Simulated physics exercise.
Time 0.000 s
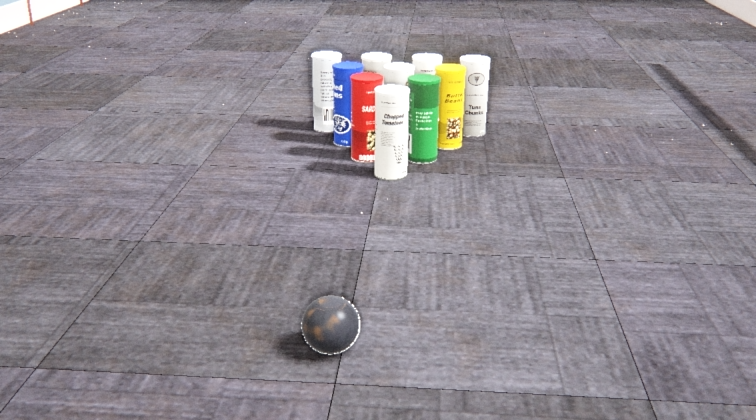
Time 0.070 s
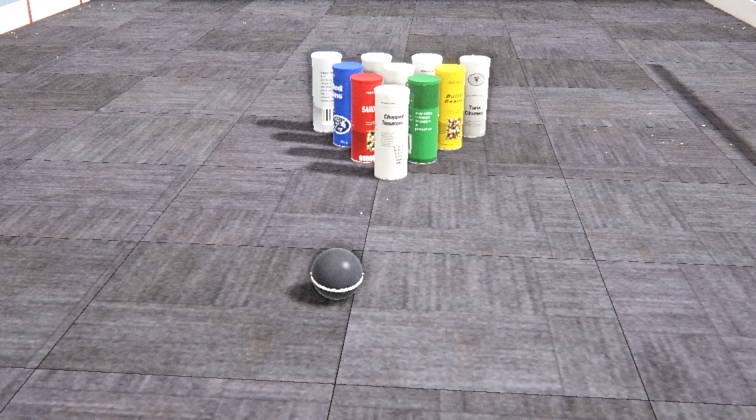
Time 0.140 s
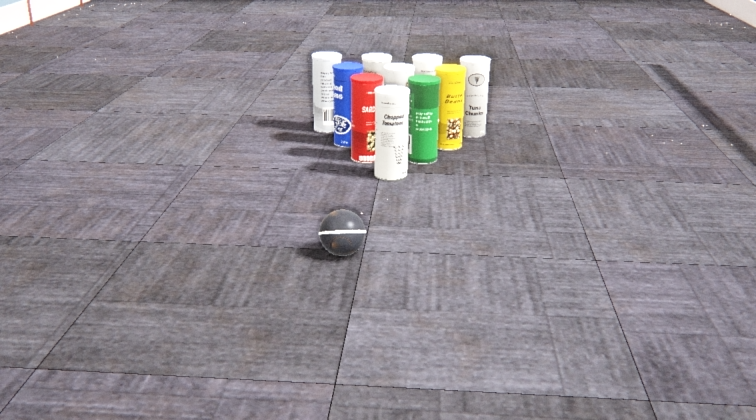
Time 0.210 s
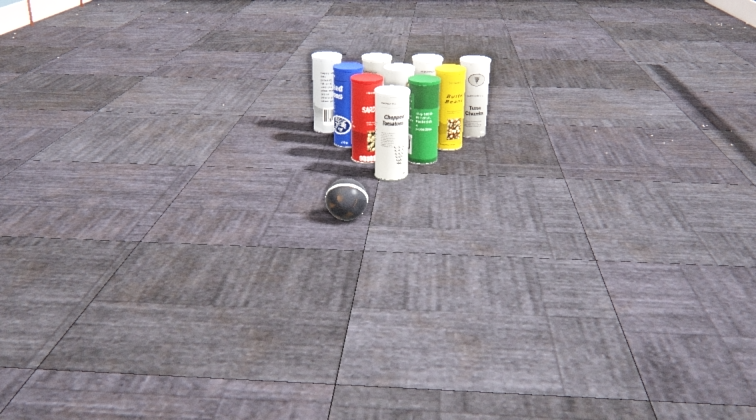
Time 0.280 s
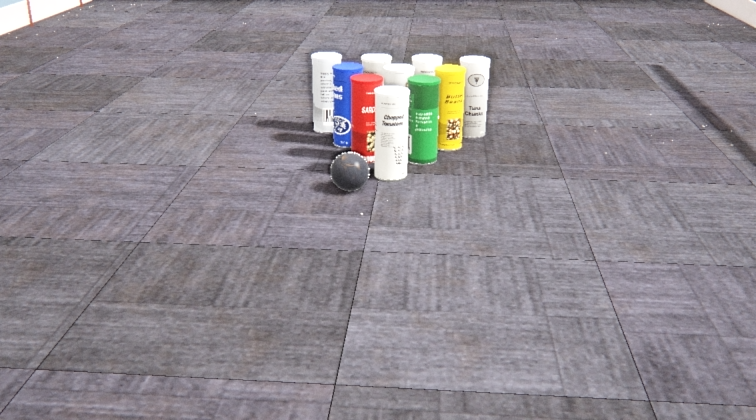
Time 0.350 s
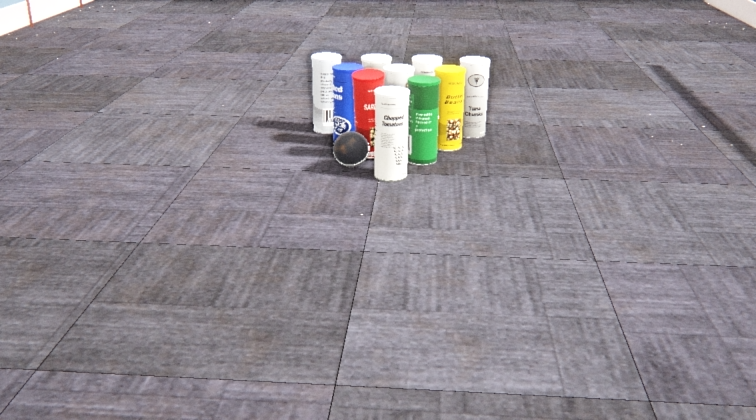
A dark ball rolls across the floor into the grouped canisters, slightly tilting the red one.
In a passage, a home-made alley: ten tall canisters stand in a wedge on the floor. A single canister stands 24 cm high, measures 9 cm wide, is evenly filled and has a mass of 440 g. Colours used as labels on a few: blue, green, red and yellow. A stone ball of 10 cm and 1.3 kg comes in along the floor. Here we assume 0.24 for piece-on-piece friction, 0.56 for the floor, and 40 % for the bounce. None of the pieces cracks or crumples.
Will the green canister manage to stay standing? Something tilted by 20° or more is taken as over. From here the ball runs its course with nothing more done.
Yes.
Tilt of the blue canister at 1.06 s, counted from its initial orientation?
Rotation: Approx. 100°.
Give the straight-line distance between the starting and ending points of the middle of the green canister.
Start and end lie near 0 cm apart.
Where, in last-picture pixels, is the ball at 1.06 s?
(314, 85) or so.
After 0.54 s, ball still moving; 1 of the 10 canisters over; green canister unmoved; blue canister 29° from how it stood.
After 1.06 s, ball still moving; 6 of the 10 canisters over; green canister unmoved; blue canister lying flat.
In the end (1.6 s), ball rolling away; 6 of the 10 canisters over; green canister unmoved; red canister lying flat; blue canister lying flat. From the last view, middles, green canister near (423, 121), red canister near (316, 118).
